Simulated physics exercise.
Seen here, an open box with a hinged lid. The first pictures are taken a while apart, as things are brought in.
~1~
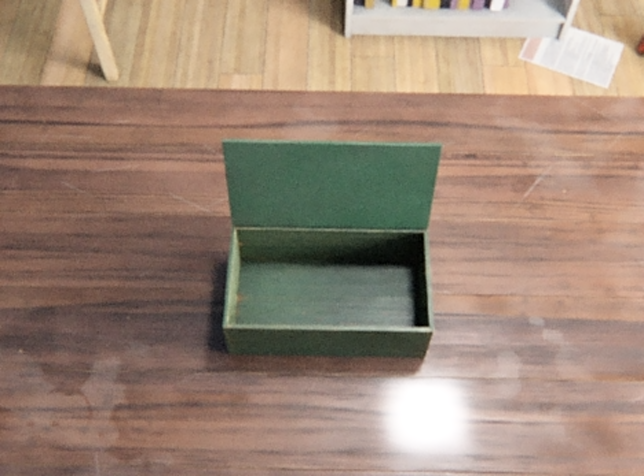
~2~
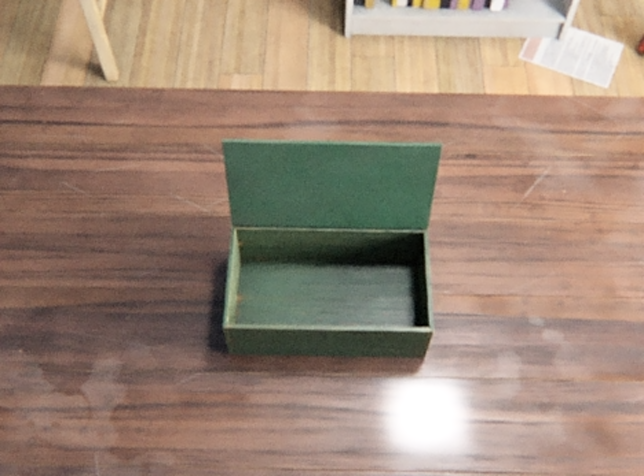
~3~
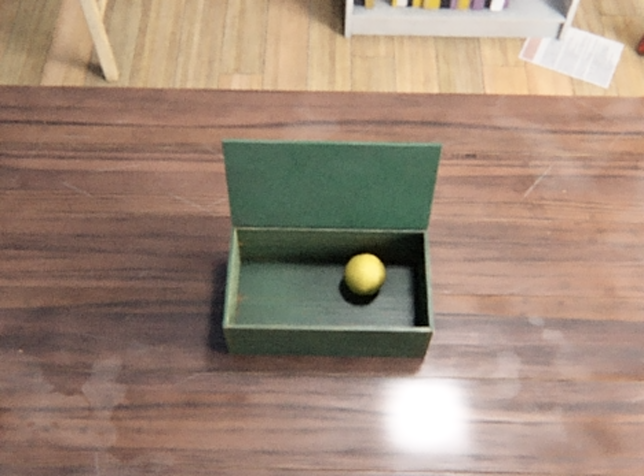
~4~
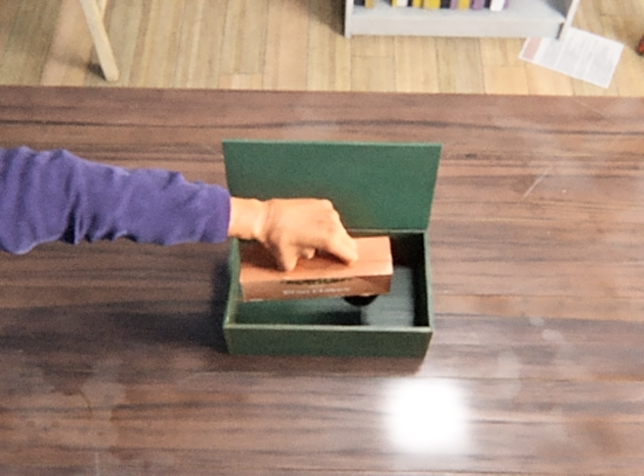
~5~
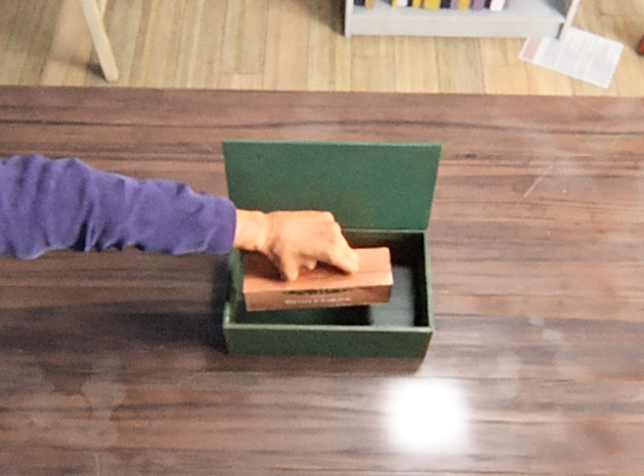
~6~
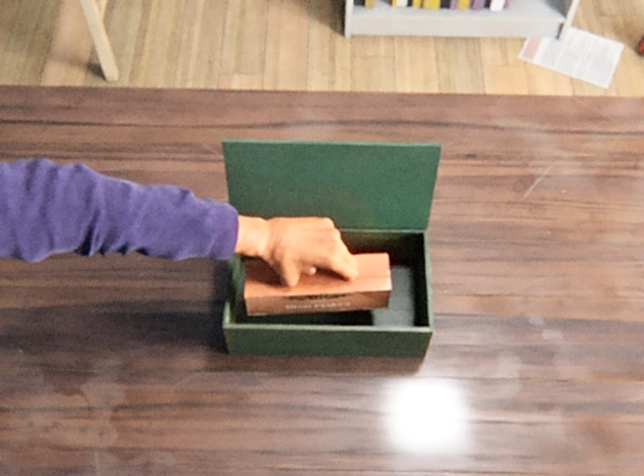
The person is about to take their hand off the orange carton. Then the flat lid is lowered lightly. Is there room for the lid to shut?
It sits on the rim.
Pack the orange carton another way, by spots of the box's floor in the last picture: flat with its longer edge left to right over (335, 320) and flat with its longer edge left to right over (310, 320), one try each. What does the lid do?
First try: It closes; second try: It shuts flat.
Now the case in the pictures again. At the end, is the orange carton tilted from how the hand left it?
It tips.
Then, 0.90 s past the last view, lid starting down; orange carton on its side near (330, 320); yellow lemon displaced a little.
Then, 1.60 s past the last view, lid 59° above the rim; orange carton on its side near (330, 320); yellow lemon displaced a little.
Then, 2.10 s past the last view, lid 19° above the rim; orange carton on its side near (330, 320); yellow lemon displaced about its own width.
Finally, lid shut; down or leaning hard in the box, orange carton; moved from the start, yellow lemon. Final places as the last picture's camera would see them, orange carton near (330, 320).
